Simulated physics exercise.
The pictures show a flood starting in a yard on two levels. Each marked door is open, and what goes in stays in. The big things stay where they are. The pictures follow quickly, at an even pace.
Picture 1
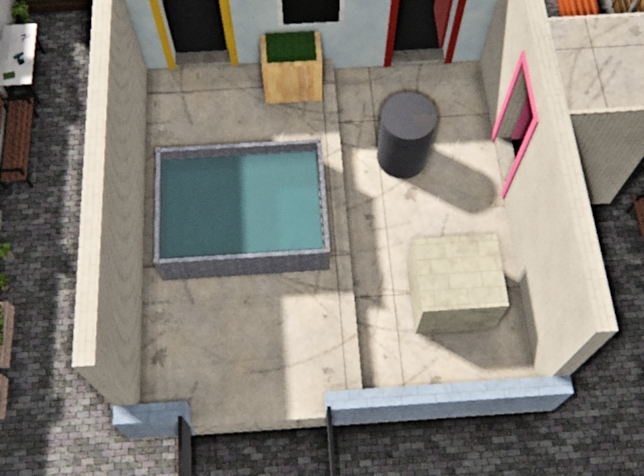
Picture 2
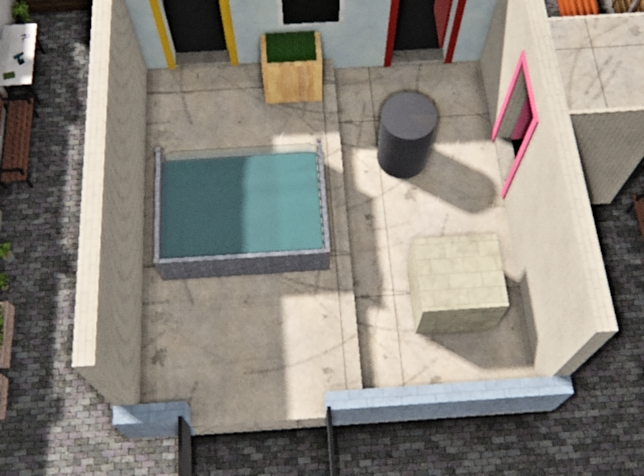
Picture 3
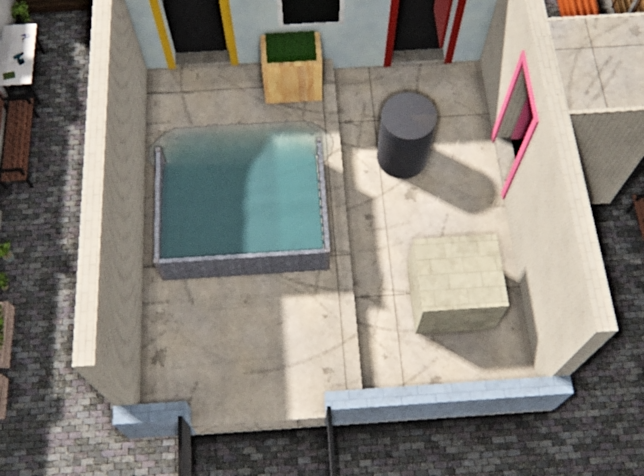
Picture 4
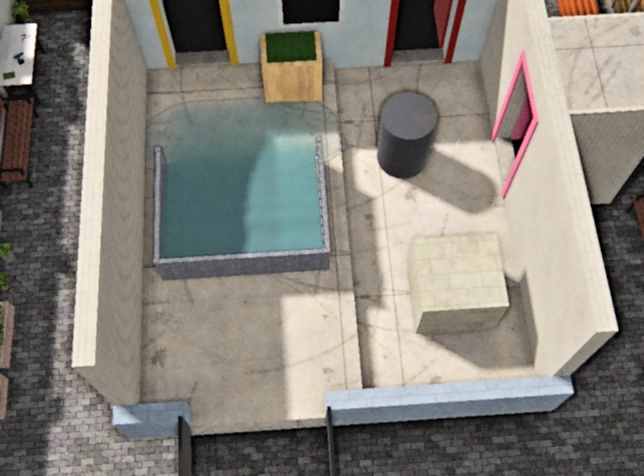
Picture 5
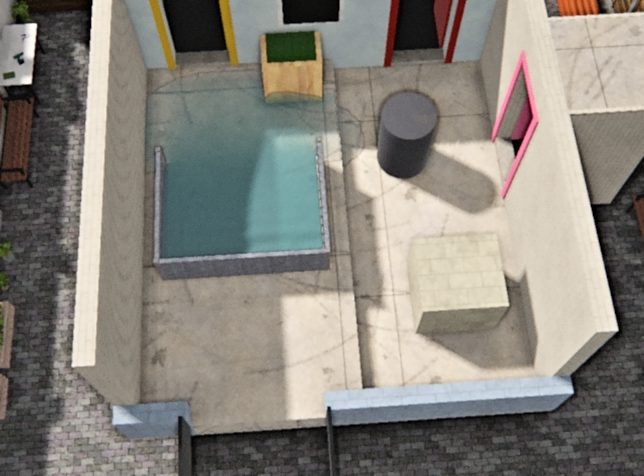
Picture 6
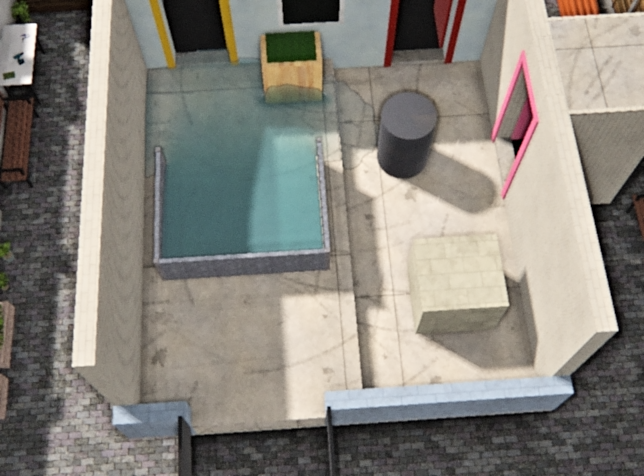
Teal water stands in a grey-rimmed open tank on the left of a pale walled yard, seen from high above by a still camera. Behind it are yellow- and red-edged doorways and a wooden planter topped with green, with a dark grey cylinder and a pale block to the right. The tank's far side gives way, and water pours out, spreading thinly across the paving toward the back wall and around the planter.
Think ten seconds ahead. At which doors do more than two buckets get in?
One by one: The red door floods; the pink door holds within the limit; the yellow door floods.
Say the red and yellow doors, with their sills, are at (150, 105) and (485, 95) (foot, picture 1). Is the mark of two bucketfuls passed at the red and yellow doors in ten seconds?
Then: The red door floods, the yellow door floods.
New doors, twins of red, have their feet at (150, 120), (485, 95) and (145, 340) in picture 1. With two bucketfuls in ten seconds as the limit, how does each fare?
In that order: Is over, floods, stays under.
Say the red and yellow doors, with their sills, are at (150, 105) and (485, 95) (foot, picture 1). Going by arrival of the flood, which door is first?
It is the red one.
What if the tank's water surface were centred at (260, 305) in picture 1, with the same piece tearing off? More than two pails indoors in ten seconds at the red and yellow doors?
Then: The red door lets more in; the yellow door floods.
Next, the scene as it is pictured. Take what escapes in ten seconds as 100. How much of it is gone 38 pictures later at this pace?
Close to 95 %.
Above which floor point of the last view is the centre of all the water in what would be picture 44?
Around (310, 182).
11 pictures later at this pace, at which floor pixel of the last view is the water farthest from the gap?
Around (475, 61).
A moment on, water covers 30 % of the floor; the red door not reached, the pink door not reached, the yellow door far over two buckets in.
Next, water covers 40 % of the floor; the red door wet at the sill, nothing in, the pink door not reached, the yellow door far over two buckets in.
Then, water covers 50 % of the floor; the red door under two buckets in, the pink door wet at the sill, nothing in, the yellow door far over two buckets in.
Later, water covers 75 % of the floor; the red door over two buckets in, the pink door wet at the sill, nothing in, the yellow door far over two buckets in.
In the end, water covers 80 % of the floor; the red door over two buckets in, the pink door wet at the sill, nothing in, the yellow door far over two buckets in.
